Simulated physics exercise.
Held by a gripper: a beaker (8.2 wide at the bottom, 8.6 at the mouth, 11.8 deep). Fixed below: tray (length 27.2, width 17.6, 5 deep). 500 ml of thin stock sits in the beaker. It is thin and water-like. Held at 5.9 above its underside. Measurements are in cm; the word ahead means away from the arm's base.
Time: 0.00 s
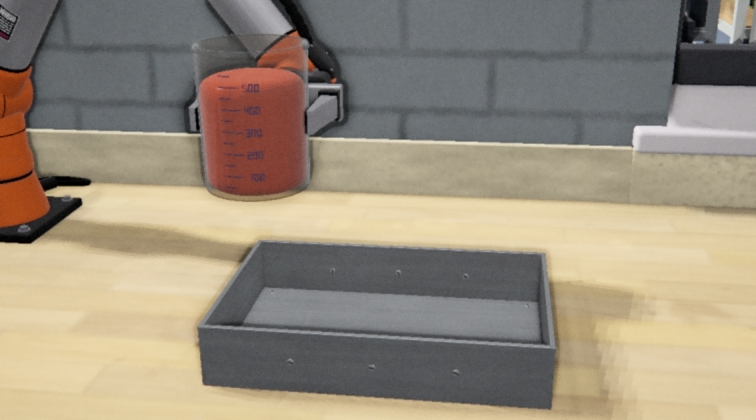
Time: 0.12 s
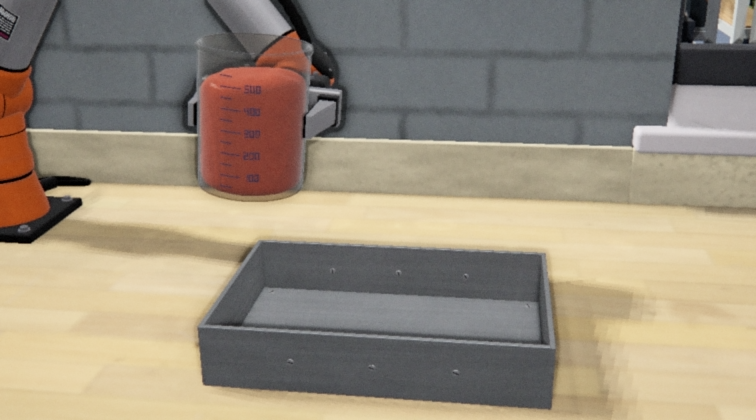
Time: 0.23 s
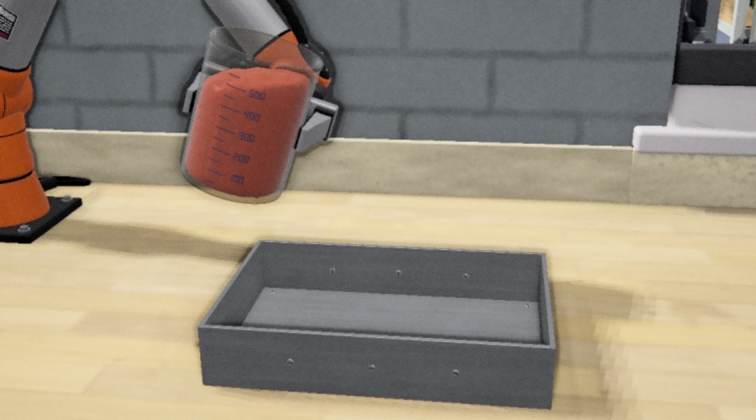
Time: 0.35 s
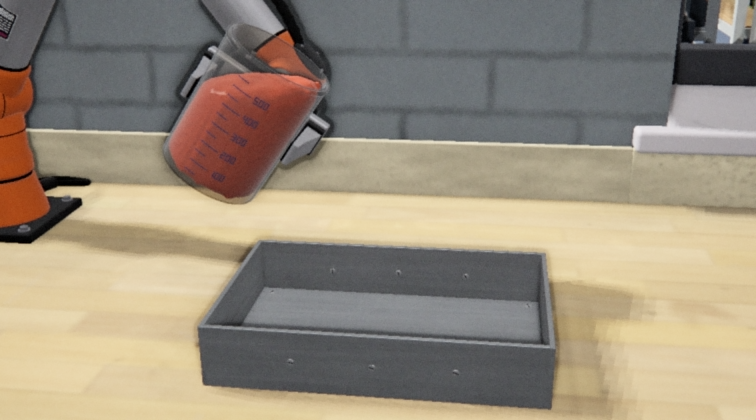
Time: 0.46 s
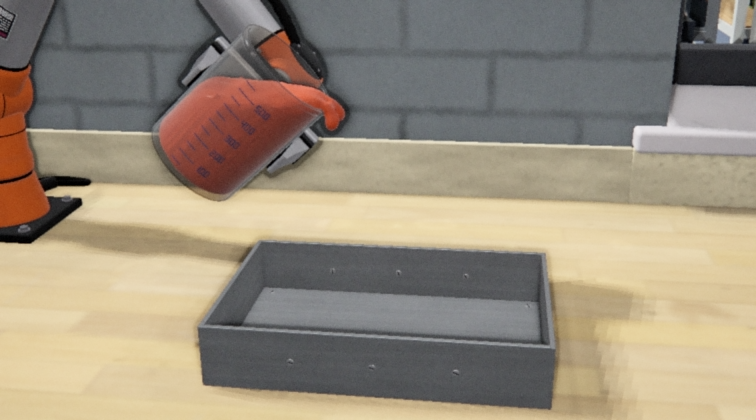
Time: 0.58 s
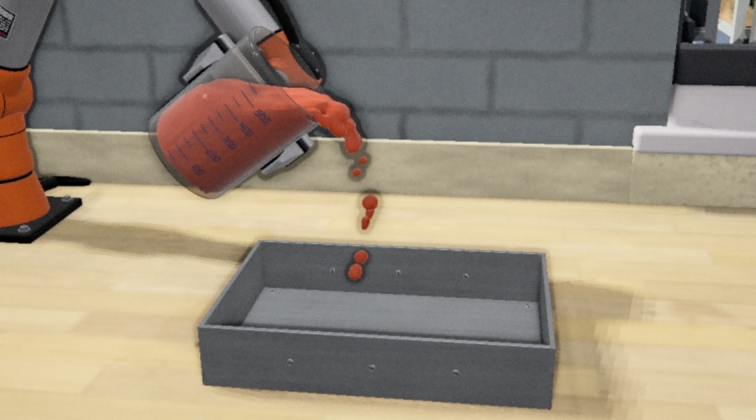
Clear beaker of red liquid tilting to the right in a robotic gripper, starting to pour into a gray rectangular tray.
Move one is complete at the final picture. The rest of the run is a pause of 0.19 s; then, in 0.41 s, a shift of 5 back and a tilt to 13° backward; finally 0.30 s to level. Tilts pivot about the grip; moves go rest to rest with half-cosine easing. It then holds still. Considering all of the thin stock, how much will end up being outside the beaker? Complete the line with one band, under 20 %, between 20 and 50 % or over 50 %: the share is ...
The share is under 20 %.
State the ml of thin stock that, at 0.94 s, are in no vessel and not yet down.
Around 20 ml at that time.
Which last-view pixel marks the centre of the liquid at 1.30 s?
My best guess is about (219, 162).
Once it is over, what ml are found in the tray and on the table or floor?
About 70, 5 ml.
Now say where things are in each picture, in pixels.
The first frame shows beaker middle at (254, 118), level; upper third of the thin stock around (253, 94), from x 200 to 305, top at y 70; 500 ml in the beaker.
The second frame shows beaker middle at (253, 118), tilted 5° forward; upper third of the thin stock around (254, 93), from x 205 to 305, top at y 70.
The third frame shows beaker middle at (248, 118), tilted 18° forward; upper third of the thin stock around (255, 93), from x 190 to 310, top at y 70.
The fourth frame shows beaker middle at (243, 117), tilted 34° forward; upper third of the thin stock around (255, 96), from x 170 to 315, top at y 75.
The fifth frame shows beaker middle at (239, 117), tilted 47° forward; upper third of the thin stock around (253, 101), from x 160 to 340, top at y 75.
The sixth frame shows beaker middle at (237, 117), tilted 52° forward; upper third of the thin stock around (248, 104), from x 155 to 375, top at y 80; 485 ml in the beaker, 10 ml in the air or running down outside.
By 0.94 s, tilted 28° forward, liquid up to 24 above the table; 430 ml in the beaker, 45 ml in the tray, 20 ml in the air or running down outside.
By 1.30 s, tilted 8° backward, liquid up to 23 above the table; 430 ml in the beaker, 65 ml in the tray.
By 1.68 s, level, liquid up to 23 above the table; 430 ml in the beaker, 65 ml in the tray, 5 ml on the table or floor.
By 2.48 s, level, liquid up to 23 above the table; 430 ml in the beaker, 65 ml in the tray, 5 ml on the table or floor.
Final state, 430 ml in the beaker, 65 ml in the tray, 5 ml on the table or floor. That is 14 % outside the beaker.
